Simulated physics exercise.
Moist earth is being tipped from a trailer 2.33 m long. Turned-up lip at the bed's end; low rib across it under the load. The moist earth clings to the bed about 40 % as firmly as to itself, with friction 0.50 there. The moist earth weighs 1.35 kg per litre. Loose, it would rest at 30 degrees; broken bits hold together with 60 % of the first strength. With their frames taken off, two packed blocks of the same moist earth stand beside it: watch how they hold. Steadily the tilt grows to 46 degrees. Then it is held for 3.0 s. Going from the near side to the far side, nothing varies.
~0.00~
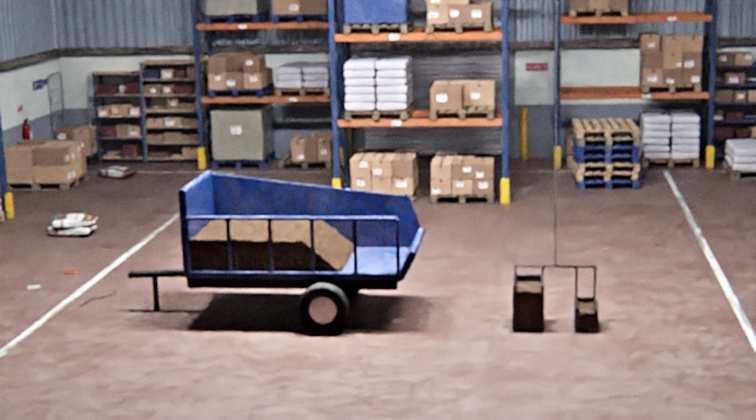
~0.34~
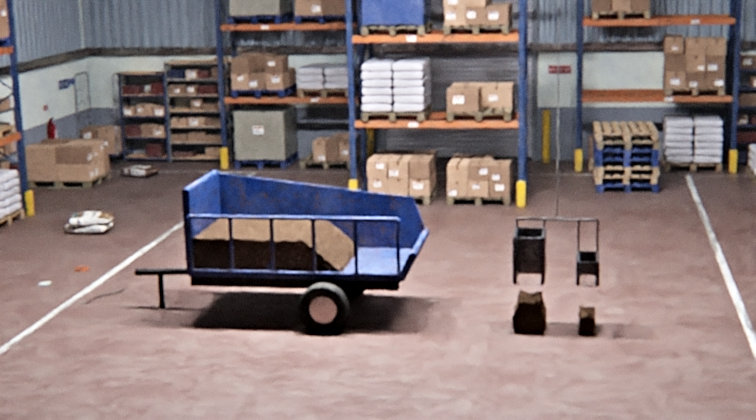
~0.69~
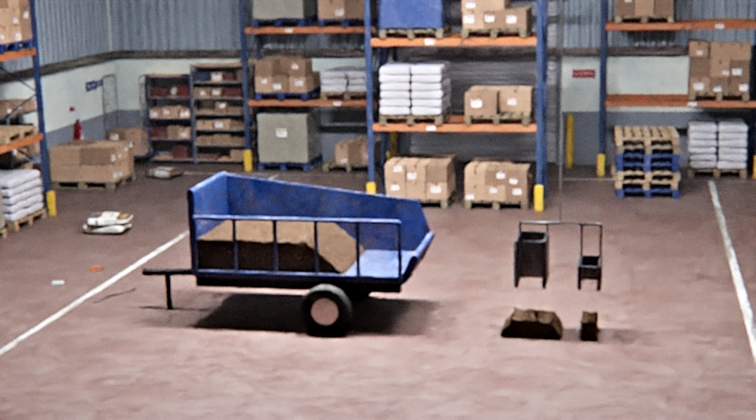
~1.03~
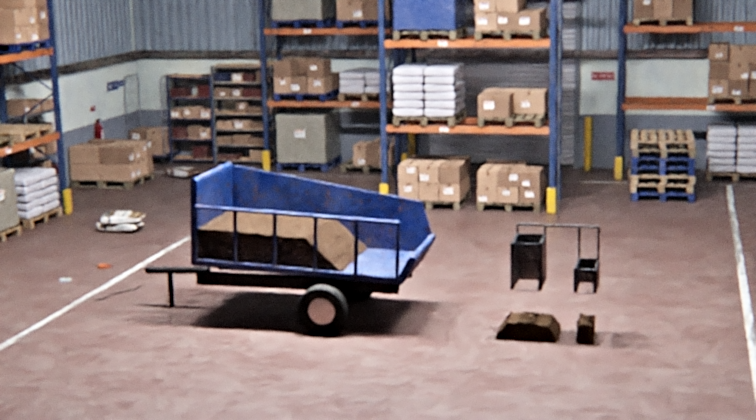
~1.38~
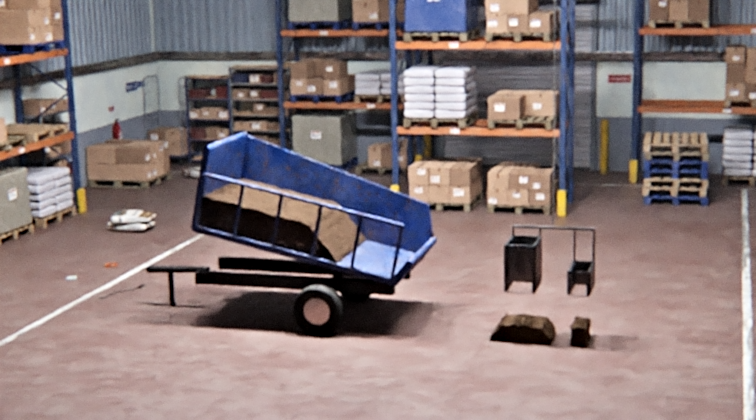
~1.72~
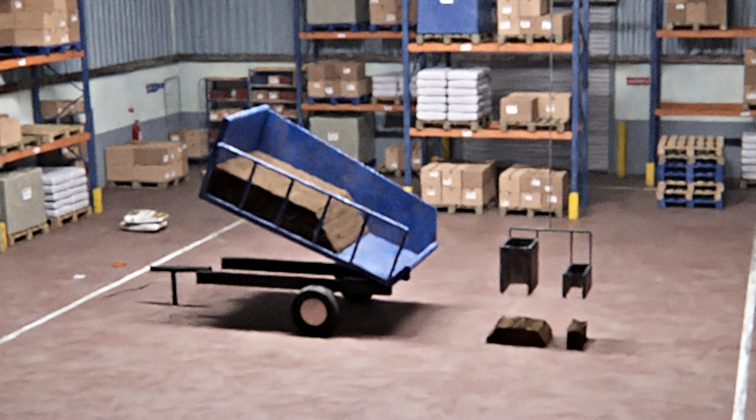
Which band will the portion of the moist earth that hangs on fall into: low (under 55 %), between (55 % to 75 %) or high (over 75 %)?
Low.
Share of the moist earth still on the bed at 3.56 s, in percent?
The figure is about 70 per cent.
After 2.27 s, the tilt is 37 degrees and 100 % is on the bed.
After 2.91 s, the tilt is 46 degrees and 100 % is on the bed.
After 3.56 s, the tilt is 46 degrees and 69 % is on the bed.
After 4.21 s, the tilt is 46 degrees and 49 % is on the bed.
After 5.70 s, the tilt is 46 degrees and 47 % is on the bed.
